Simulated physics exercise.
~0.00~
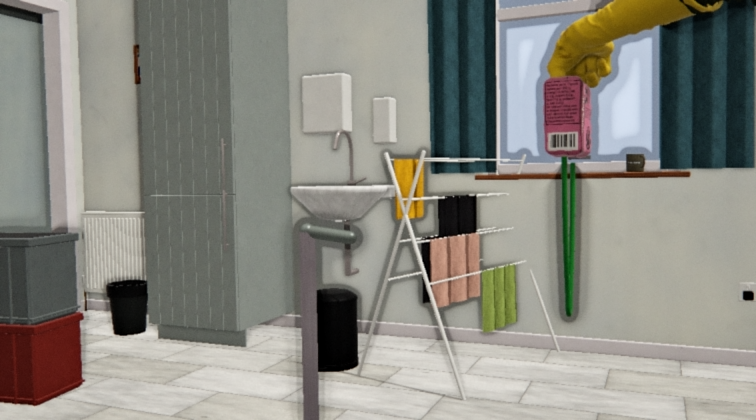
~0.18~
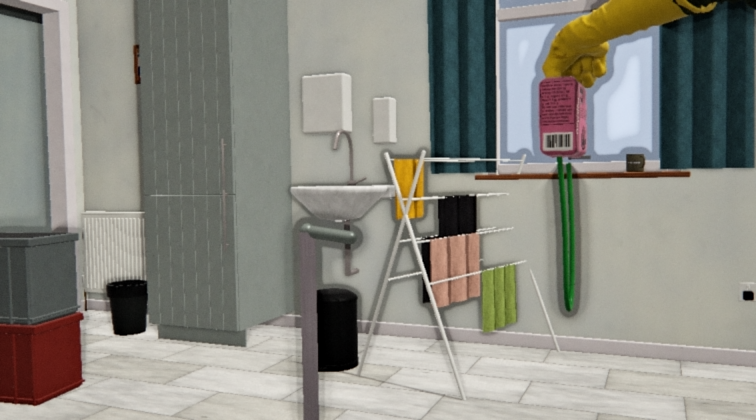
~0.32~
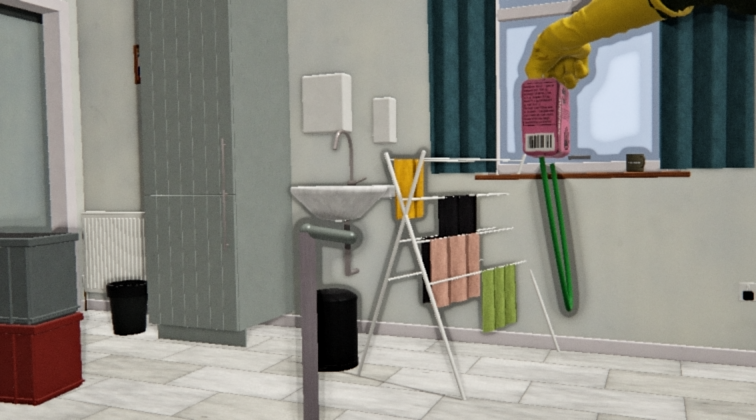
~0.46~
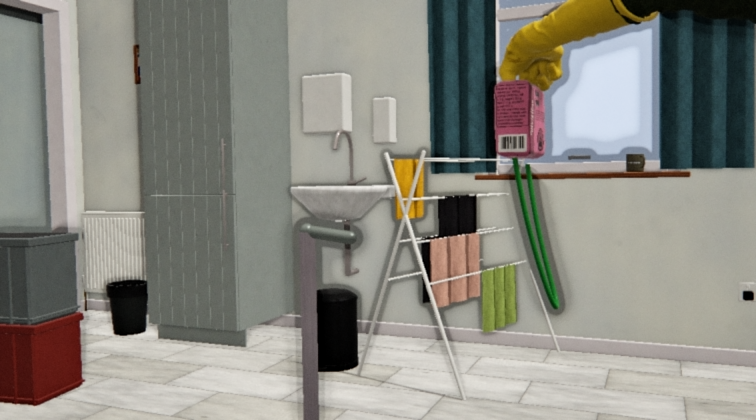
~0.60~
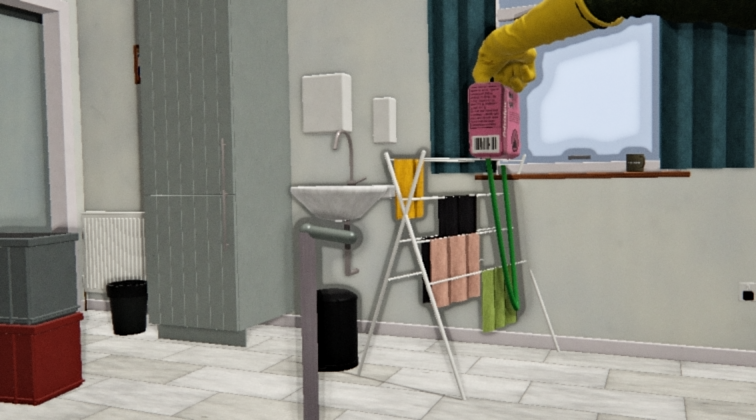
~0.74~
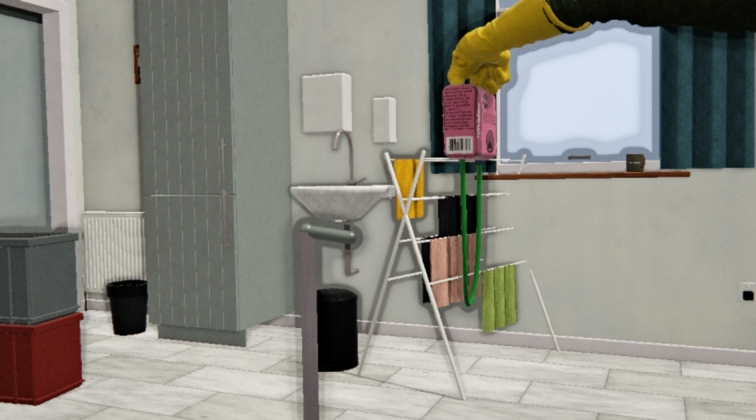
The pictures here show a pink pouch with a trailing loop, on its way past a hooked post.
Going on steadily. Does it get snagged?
I expect it will get hung up at the post.
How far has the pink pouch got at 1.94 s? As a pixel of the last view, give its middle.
By that moment you'd find it around (286, 133) in the last picture.
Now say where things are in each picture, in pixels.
The first frame shows pink pouch (569, 120); hook tip (350, 238).
The second frame shows pink pouch (564, 120); bottom of the loop (569, 309).
The third frame shows pink pouch (547, 121).
The fourth frame shows pink pouch (521, 122); bottom of the loop (556, 307).
The fifth frame shows pink pouch (496, 123).
The sixth frame shows pink pouch (471, 125); bottom of the loop (469, 304); hook tip (350, 238); hook points towards it, loop hangs below the hook.
By 1.32 s, pouch nearing the post near (376, 129).
By 1.94 s, pouch over the post near (286, 134).
When it is over, pouch past the post near (222, 137); loop tight round the post, hand stopped. The pink pouch gets caught.
